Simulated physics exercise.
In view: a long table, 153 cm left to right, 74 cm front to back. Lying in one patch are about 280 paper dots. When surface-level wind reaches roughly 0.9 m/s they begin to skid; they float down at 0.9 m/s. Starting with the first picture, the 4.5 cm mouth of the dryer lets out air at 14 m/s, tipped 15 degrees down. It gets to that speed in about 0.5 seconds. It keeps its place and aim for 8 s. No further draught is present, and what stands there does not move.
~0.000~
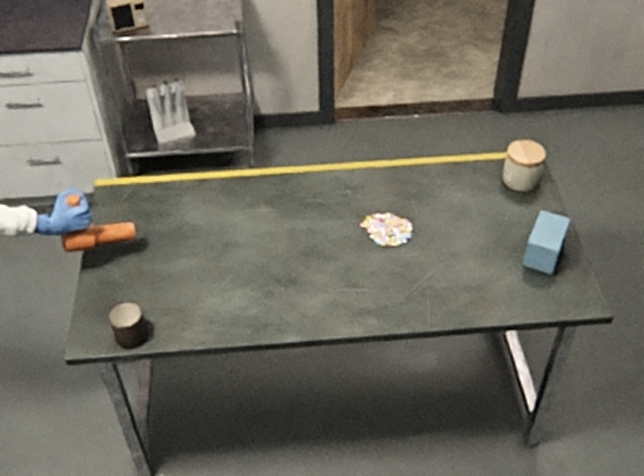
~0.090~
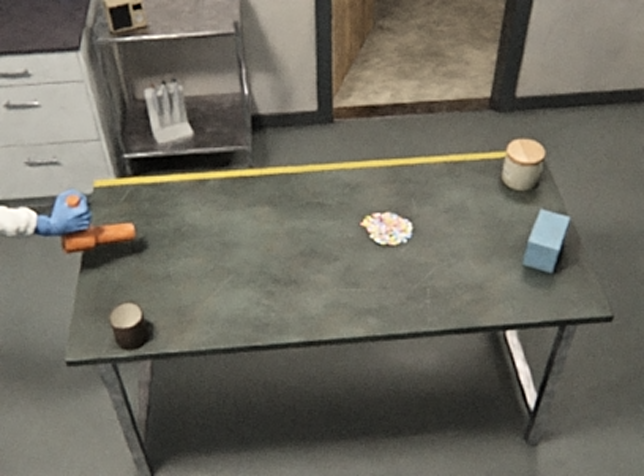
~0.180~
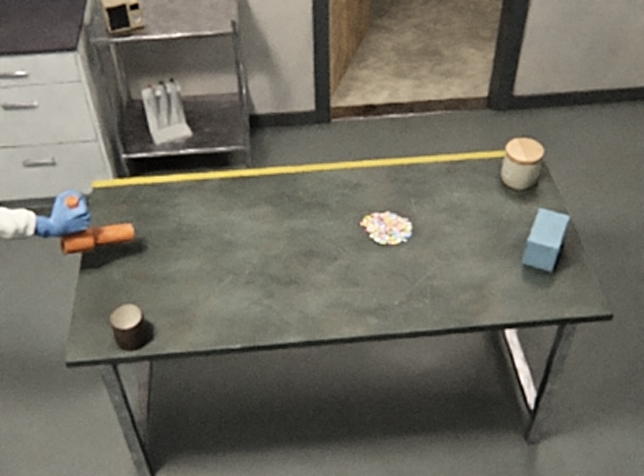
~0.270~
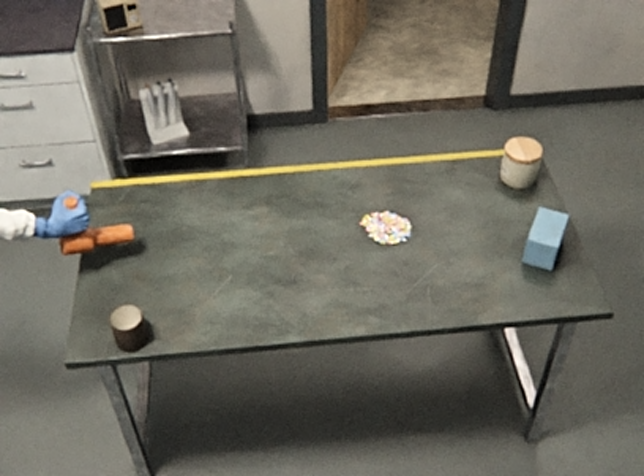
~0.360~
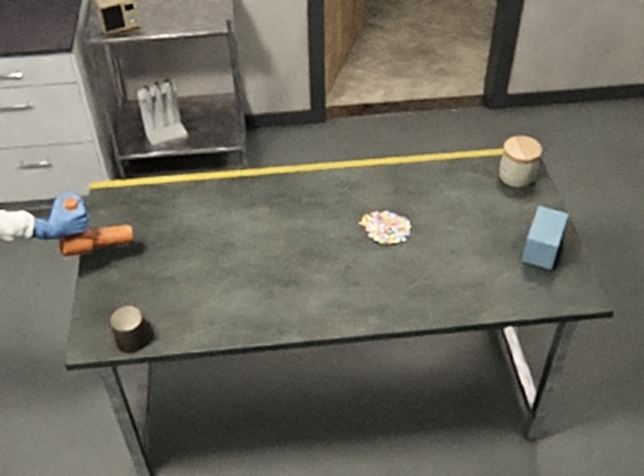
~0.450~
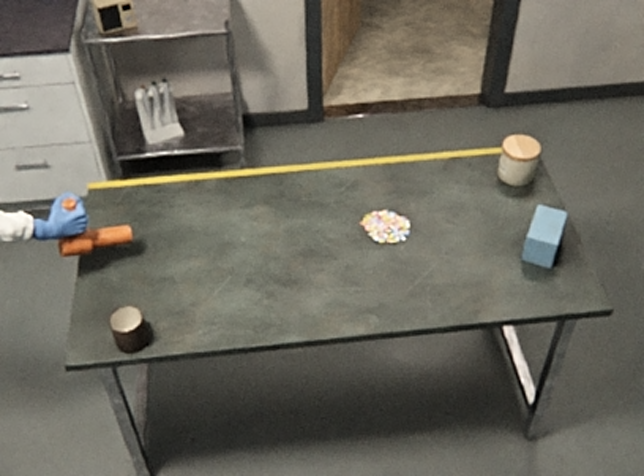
A gloved hand holds an orange dryer toward colourful paper dots lying still on a long table.
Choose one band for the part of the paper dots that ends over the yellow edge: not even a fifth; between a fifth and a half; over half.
I would say under a fifth.
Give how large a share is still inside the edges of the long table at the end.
Near 20 %.
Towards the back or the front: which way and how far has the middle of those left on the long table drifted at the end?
The middle ends up shifted toward the near edge, about 10 cm.
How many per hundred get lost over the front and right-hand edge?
Roughly 0 per cent at the front edge and 80 per cent at the right-hand edge.
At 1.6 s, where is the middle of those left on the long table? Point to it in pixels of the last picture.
Approx. centre at (528, 233) px.
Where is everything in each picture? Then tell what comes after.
In the first picture, the middle of the paper dots is near (388, 229), none has stirred yet and the mouth of the dryer is at (132, 231).
In the second picture, the middle of the paper dots is near (388, 229), none has stirred yet and the yellow edge is centred on (321, 165).
In the third picture, the middle of the paper dots is near (388, 228), none has stirred yet, the top of a block is at (549, 228) and the top of a jar is at (525, 149).
In the fourth picture, the middle of the paper dots is near (387, 228) and none has stirred yet.
In the fifth picture, the middle of the paper dots is near (387, 227) and none has stirred yet.
In the sixth picture, the middle of the paper dots is near (386, 227) and none has stirred yet.
After 1.6 s the count stands so, 0 % are over the yellow edge; the middle of those still in play is near (528, 233).
After 2.6 s the count stands so, 0 % are over the yellow edge; the middle of those still in play is near (529, 235).
After 4.4 s the count stands so, 0 % are over the yellow edge; the middle of those still in play is near (529, 235).
After 8.0 s, at the end, 0 % are over the yellow edge; the middle of those still in play is near (529, 235).
